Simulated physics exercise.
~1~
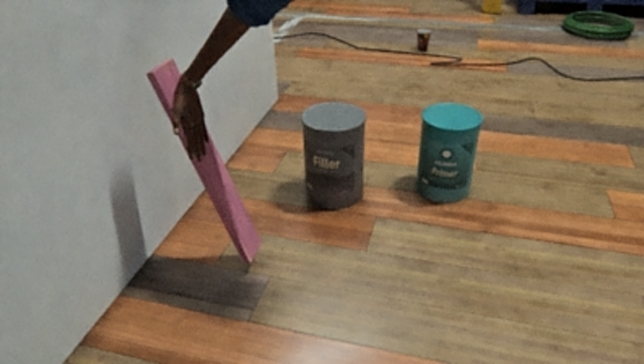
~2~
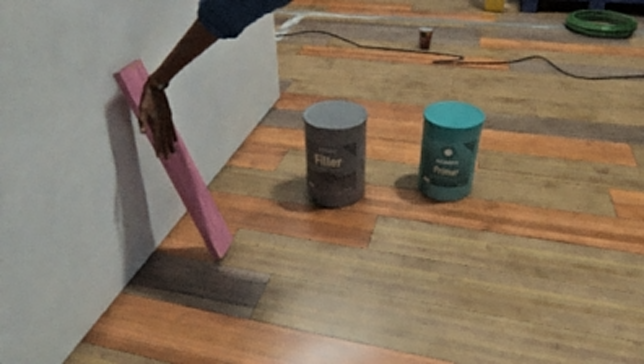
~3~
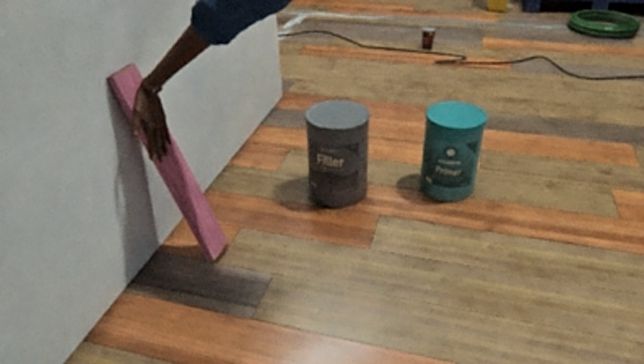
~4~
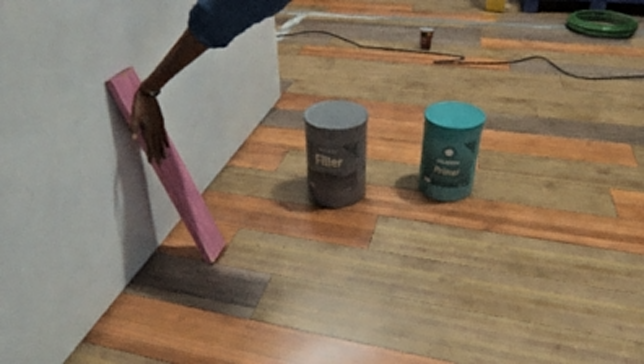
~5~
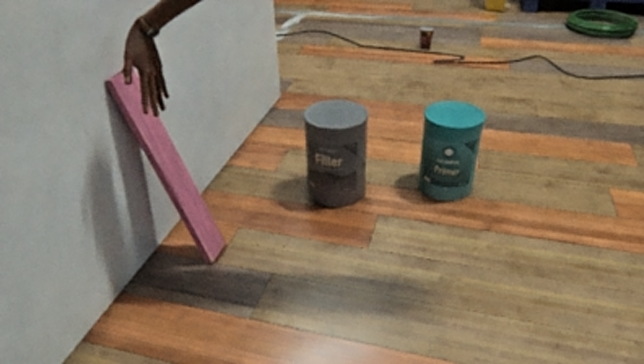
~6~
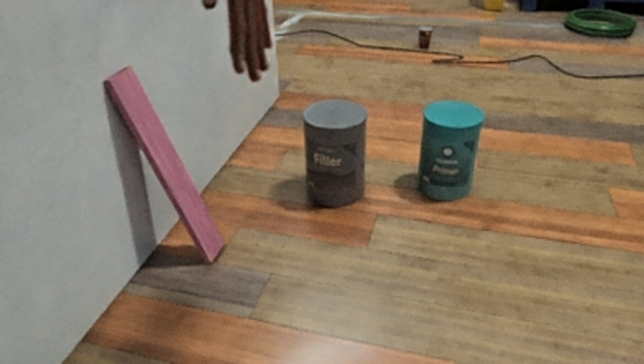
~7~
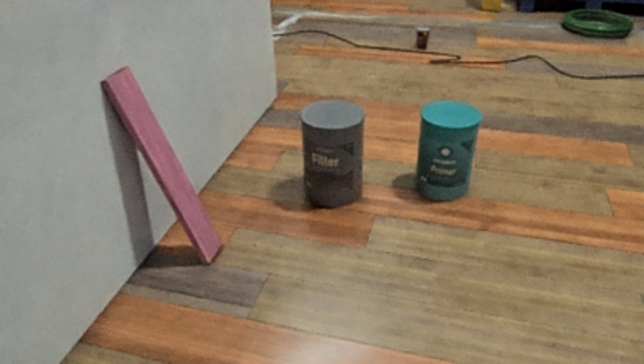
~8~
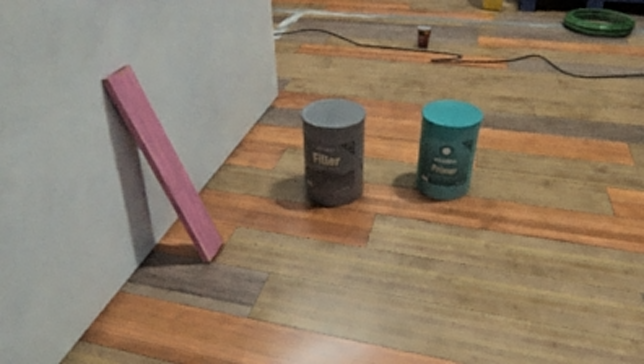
On a floor of mixed orange and brown wooden boards beside a pale wall, a slightly swaying camera looks down from a raised angle. A grey pail labelled as filler stands near the middle, with a turquoise pail to its right, and a dark cable and a green coil lie behind them. At the left, a dark-sleeved arm reaches in and moves a long pink plank leftward, leaning its top against the wall. The hand steadies it briefly, then lets go and draws back out of view. The plank stays leaning on the wall, and both pails remain standing in place.
